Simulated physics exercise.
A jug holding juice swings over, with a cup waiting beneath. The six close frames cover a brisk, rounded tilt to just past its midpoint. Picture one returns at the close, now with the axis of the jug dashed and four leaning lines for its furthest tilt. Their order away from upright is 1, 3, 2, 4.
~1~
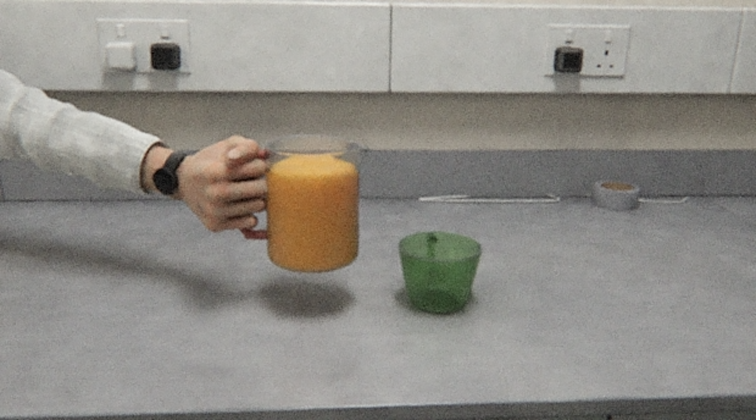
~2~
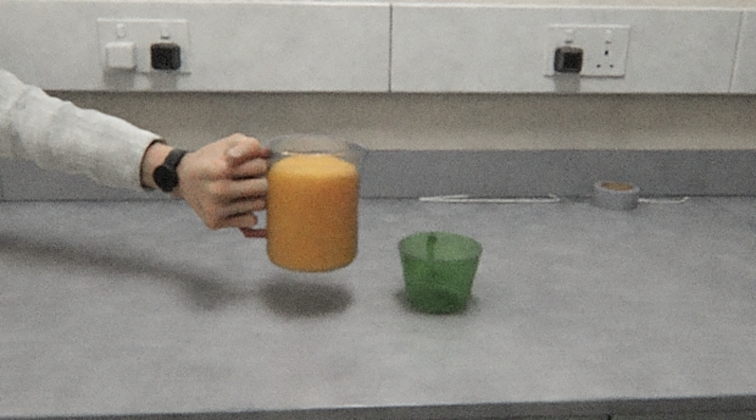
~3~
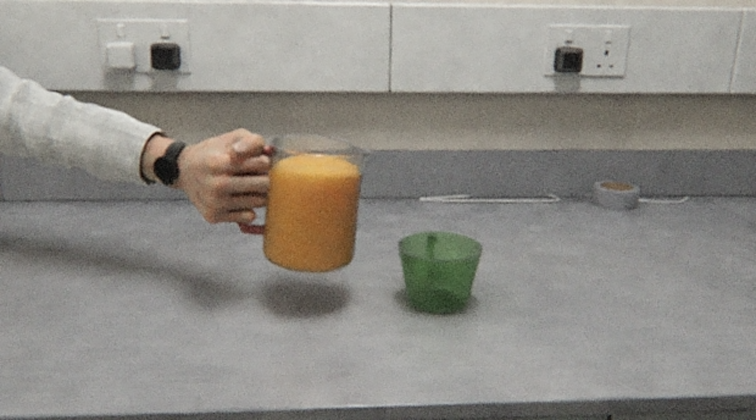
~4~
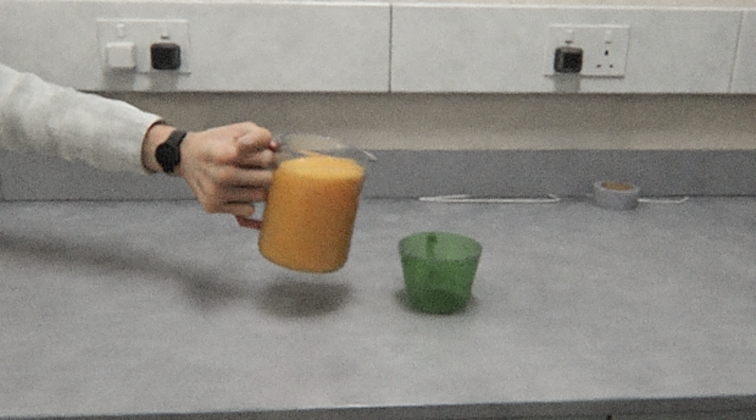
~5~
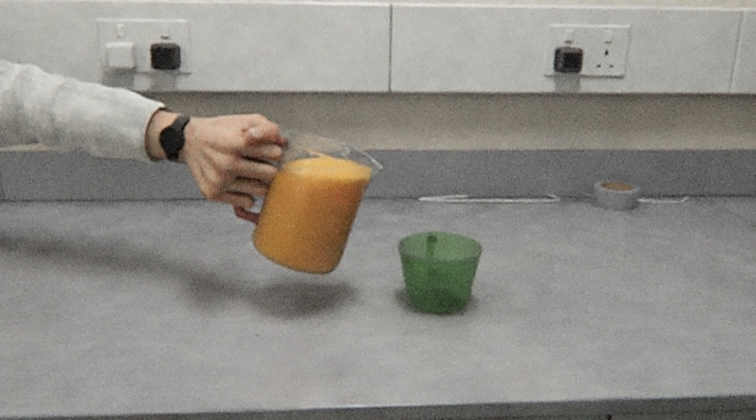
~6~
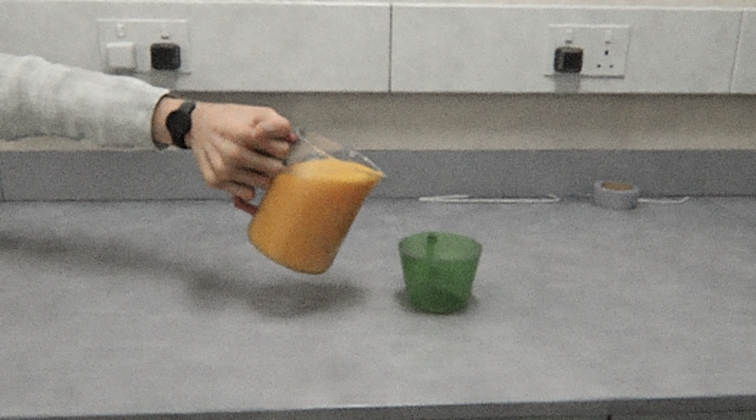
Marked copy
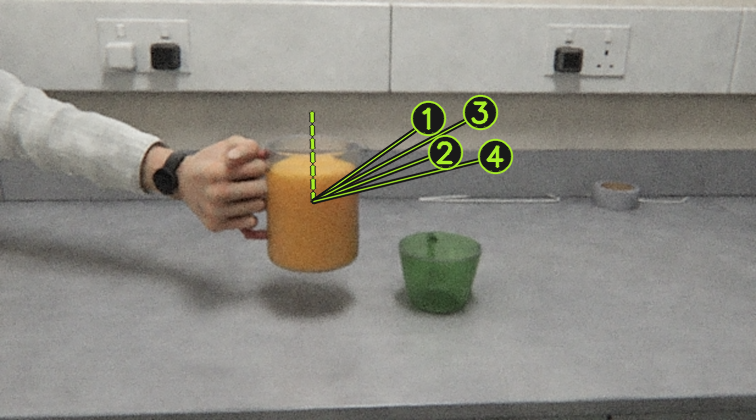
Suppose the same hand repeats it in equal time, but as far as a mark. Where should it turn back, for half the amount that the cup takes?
Go for 1.
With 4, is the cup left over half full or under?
Over half.
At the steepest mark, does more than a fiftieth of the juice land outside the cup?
Yes, it does.
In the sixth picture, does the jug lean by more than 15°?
Yes.
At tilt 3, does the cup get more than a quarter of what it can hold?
Yes, clearly.
In lime, 1 at (415, 130); 2 at (429, 157); 3 at (465, 120); 4 at (479, 160).
Choosing 1, the cup ends with about 50 % of what it can hold.
Choosing 2, the cup ends with about 83 % of what it can hold; 7 % of the juice is spilt.
Choosing 3, the cup ends with about 70 % of what it can hold.
Choosing 4, the cup ends with about 89 % of what it can hold; 15 % of the juice is spilt.
